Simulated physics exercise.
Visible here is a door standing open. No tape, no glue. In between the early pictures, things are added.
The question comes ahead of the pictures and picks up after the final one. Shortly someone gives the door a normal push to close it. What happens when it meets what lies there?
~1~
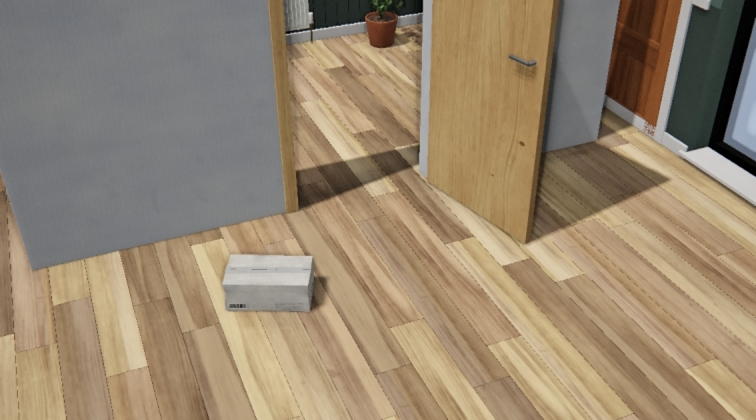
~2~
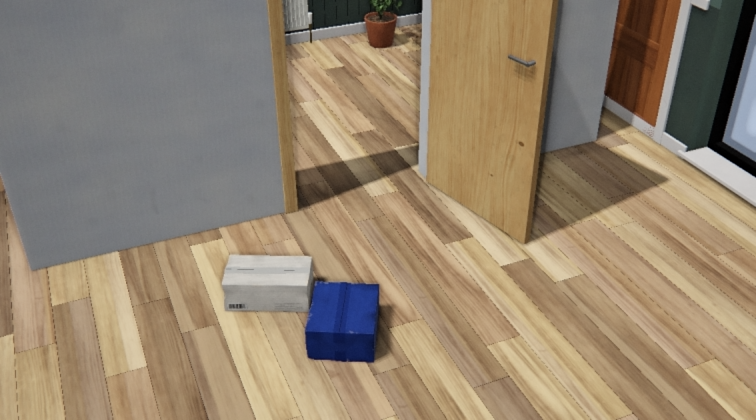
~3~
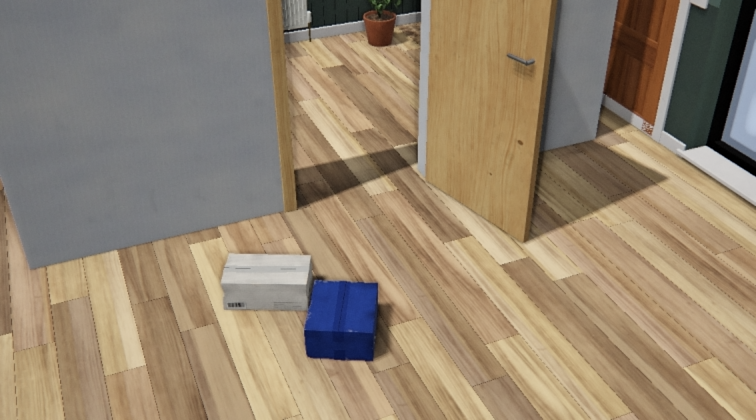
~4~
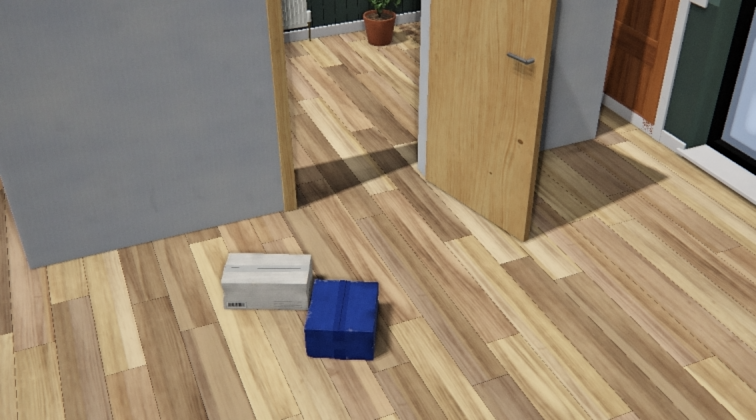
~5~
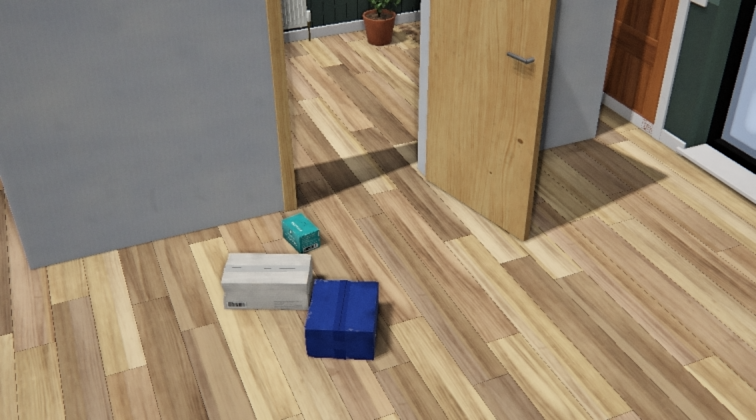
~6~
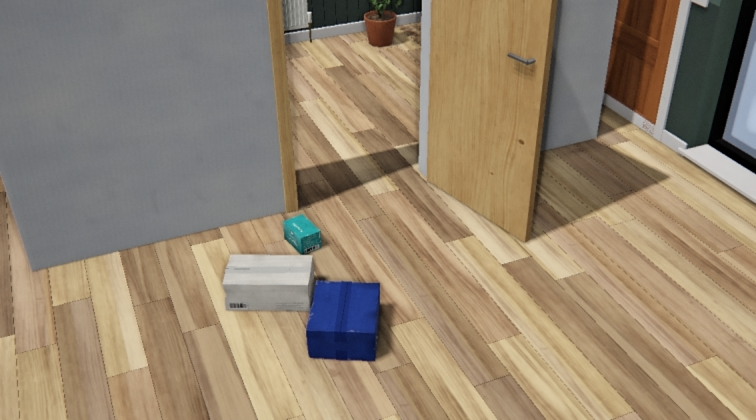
The door gets there.
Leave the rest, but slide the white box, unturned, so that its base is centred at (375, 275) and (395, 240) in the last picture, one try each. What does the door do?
Try 1 - swings fully home; try 2 - gets caught.
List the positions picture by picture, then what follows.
In the first frame, door wide open and still; white box (270, 283).
In the second frame, door wide open and still; white box (269, 283); blue box (344, 321).
In the third frame, door wide open and still; white box (268, 282); blue box (343, 320).
In the fourth frame, door wide open and still; white box (268, 282); blue box (343, 319).
In the fifth frame, door wide open and still; white box (269, 281); blue box (344, 319).
In the sixth frame, door wide open and still; turquoise box (302, 235); white box (270, 283).
Then, 1.00 s after the last picture, open by 82°.
Then, 1.70 s after the last picture, open by 51°.
Then, 2.40 s after the last picture, open by 18°.
At rest, open by 0°; all 3 in place. Seen from the same camera at the end, turquoise box near (302, 235).
